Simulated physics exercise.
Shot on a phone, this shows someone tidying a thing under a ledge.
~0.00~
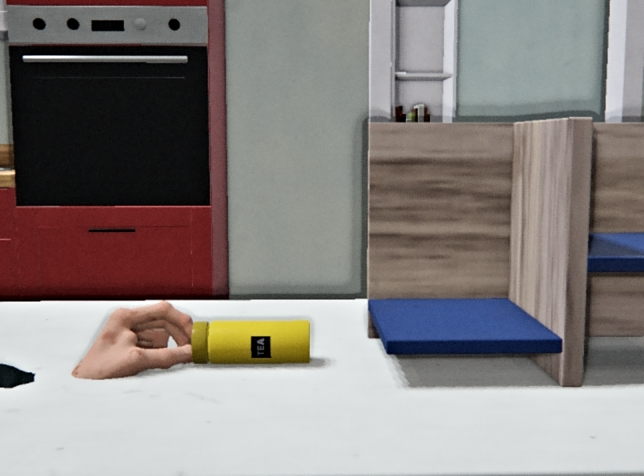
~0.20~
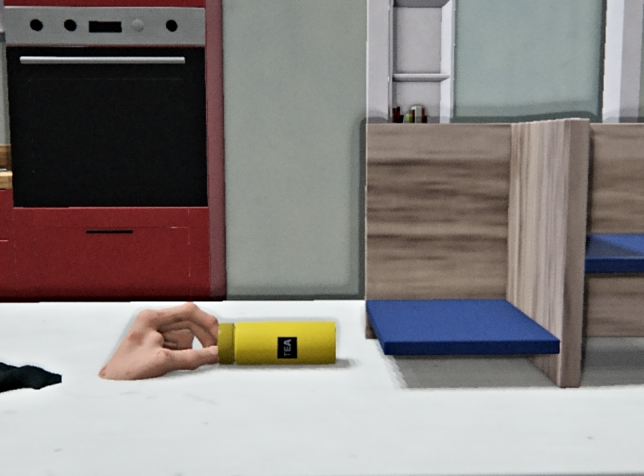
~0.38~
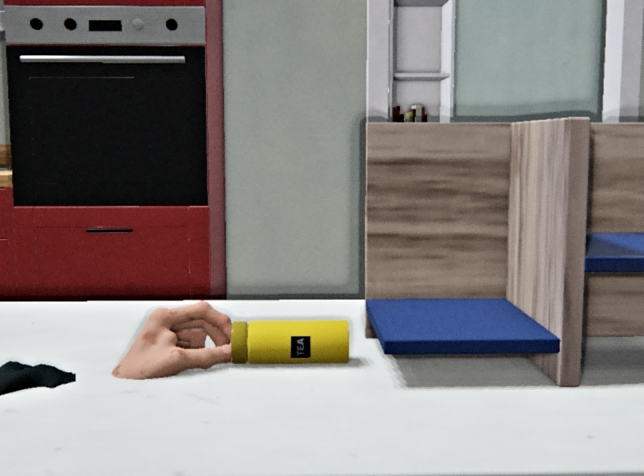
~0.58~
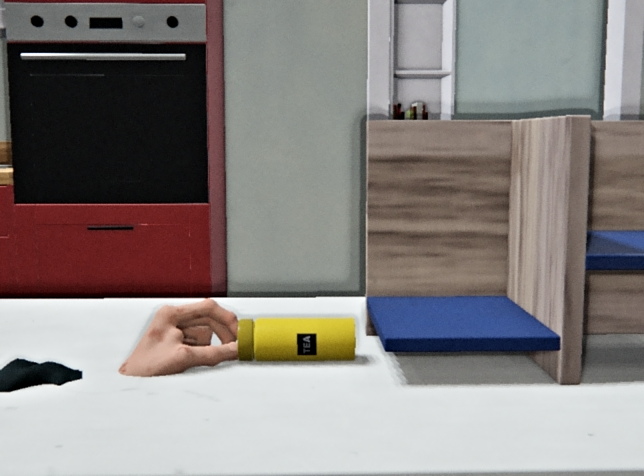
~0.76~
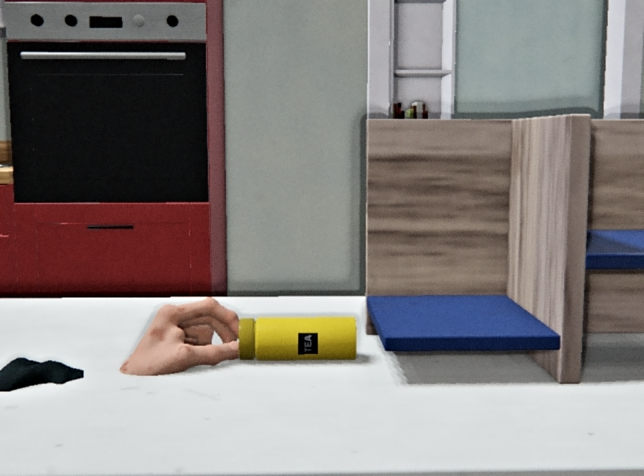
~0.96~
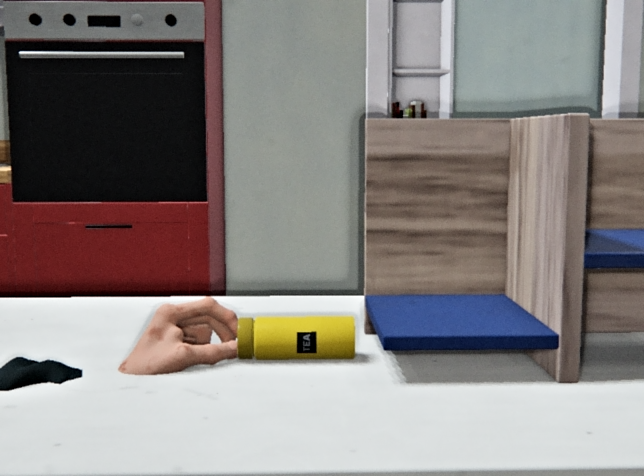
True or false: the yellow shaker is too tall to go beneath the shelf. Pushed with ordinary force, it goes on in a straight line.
True.
By 1.16 s, yellow shaker sliding up to the opening near (305, 338).
By 1.22 s, yellow shaker sliding up to the opening near (316, 338).
When it is over (2.2 s), the yellow shaker stops at the shelf, near (316, 338).
